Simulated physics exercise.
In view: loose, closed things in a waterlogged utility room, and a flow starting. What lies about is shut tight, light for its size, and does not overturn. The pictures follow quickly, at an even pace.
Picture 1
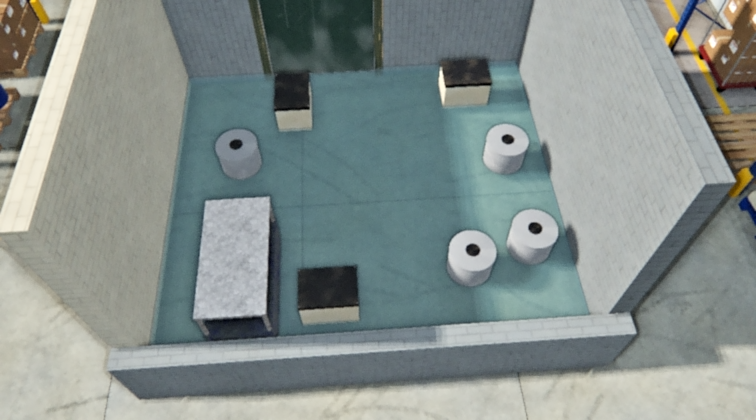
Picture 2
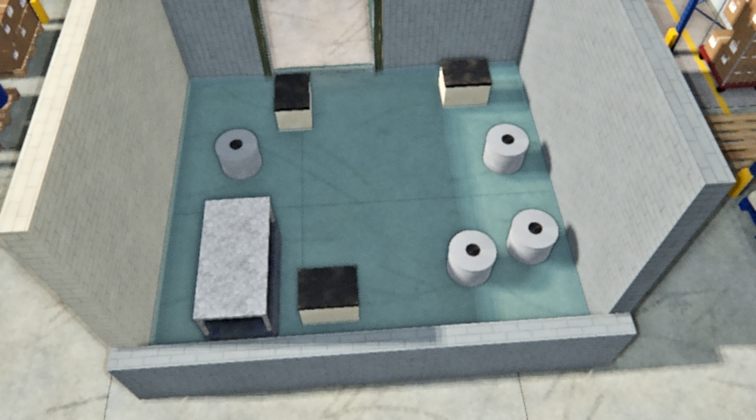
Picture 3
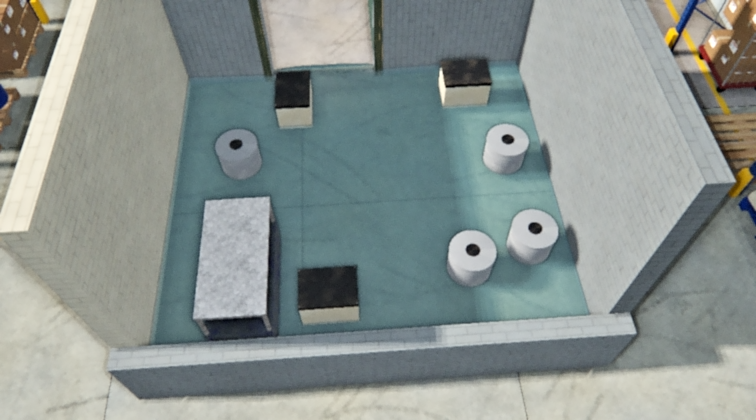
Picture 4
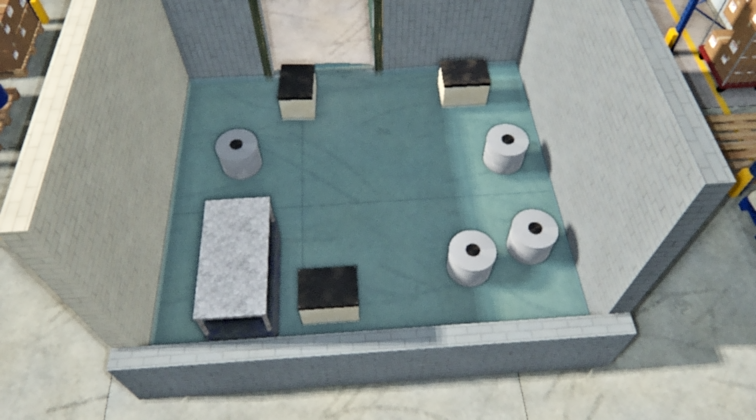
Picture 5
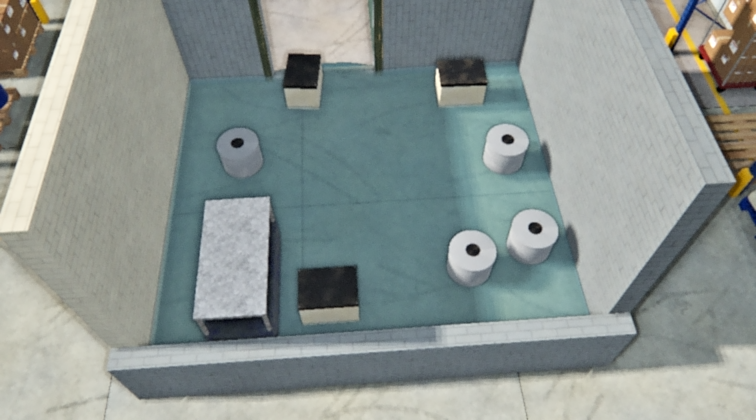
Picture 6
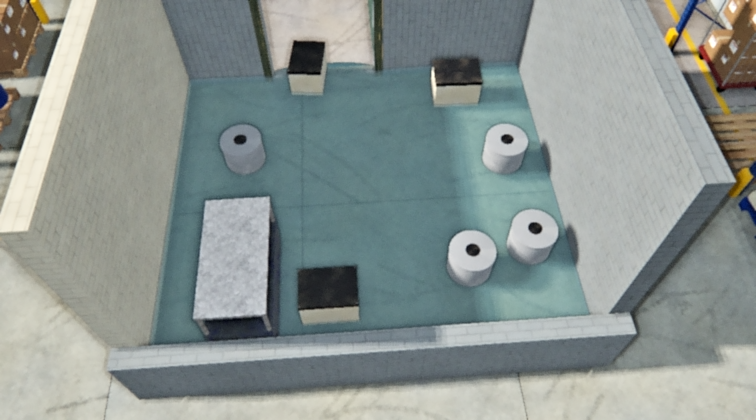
In a flooded room of chests, pale drums and a table, the door at the back opened, then the black-topped chest nearest it drifted toward the opening, while the right-hand one edged slightly left.
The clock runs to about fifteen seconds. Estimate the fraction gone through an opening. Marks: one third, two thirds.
Share: One to two thirds.
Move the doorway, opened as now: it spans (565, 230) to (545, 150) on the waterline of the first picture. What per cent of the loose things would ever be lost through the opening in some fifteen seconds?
Roughly 60 per cent.
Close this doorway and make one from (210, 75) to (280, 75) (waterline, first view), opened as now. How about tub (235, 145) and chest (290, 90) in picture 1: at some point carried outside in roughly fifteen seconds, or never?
In that order: Out, yes.
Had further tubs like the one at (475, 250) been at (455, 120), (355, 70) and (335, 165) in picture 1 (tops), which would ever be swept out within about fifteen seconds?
In that order: Through, washed out, washed out.
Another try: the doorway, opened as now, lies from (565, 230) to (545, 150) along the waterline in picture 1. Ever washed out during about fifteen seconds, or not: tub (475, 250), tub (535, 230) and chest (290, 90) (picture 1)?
One after the other: Washed out, yes, left behind.
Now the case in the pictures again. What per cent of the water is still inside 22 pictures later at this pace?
About 64 per cent.
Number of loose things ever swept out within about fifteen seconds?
It comes to 3.
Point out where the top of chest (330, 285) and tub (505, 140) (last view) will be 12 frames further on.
Around (320, 261) and (480, 114).
A moment on, 1 of 7 are out; 6 afloat.
Next, 1 of 7 are out; 6 afloat.
Later, 3 of 7 are out; 4 afloat.
In the end, 3 of 7 are out; 4 afloat.
